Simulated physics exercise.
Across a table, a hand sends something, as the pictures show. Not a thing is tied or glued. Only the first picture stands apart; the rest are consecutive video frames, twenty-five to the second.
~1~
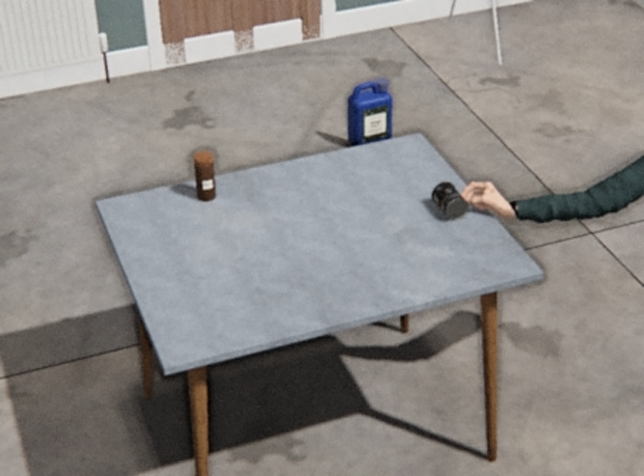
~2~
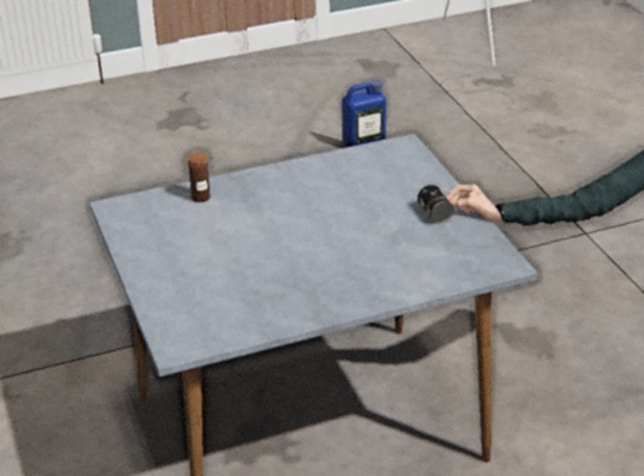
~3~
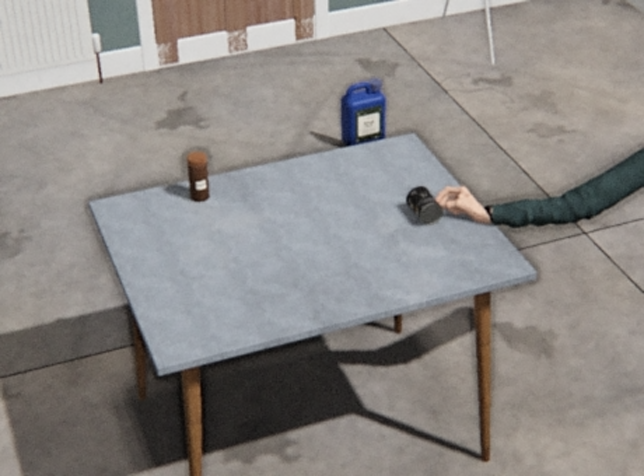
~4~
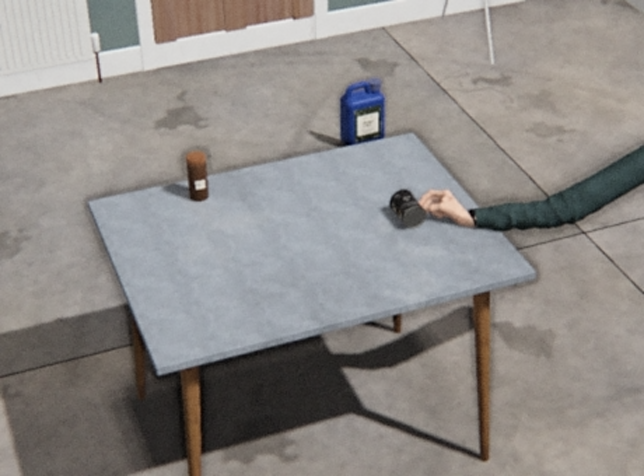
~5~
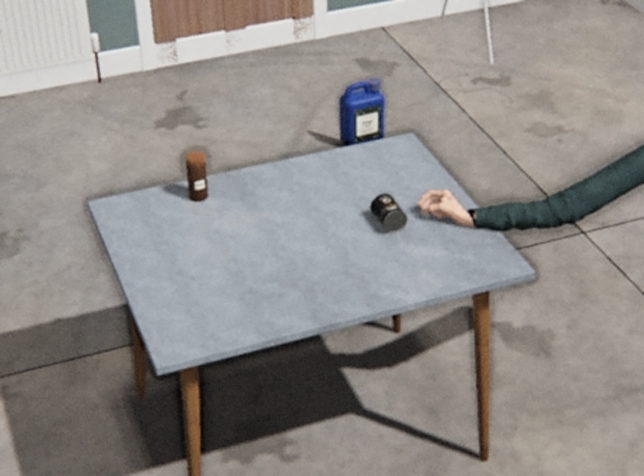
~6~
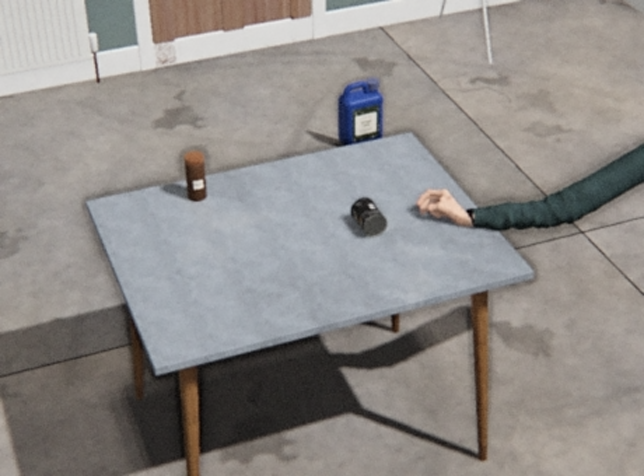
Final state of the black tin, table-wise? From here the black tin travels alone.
It carries over the edge.
Then, 0.30 s after the last picture, black tin rolled well along near (230, 250).
Then, 0.60 s after the last picture, black tin now off the table.
Then, 0.90 s after the last picture, things are still on the move.
By the end, off the table, black tin.
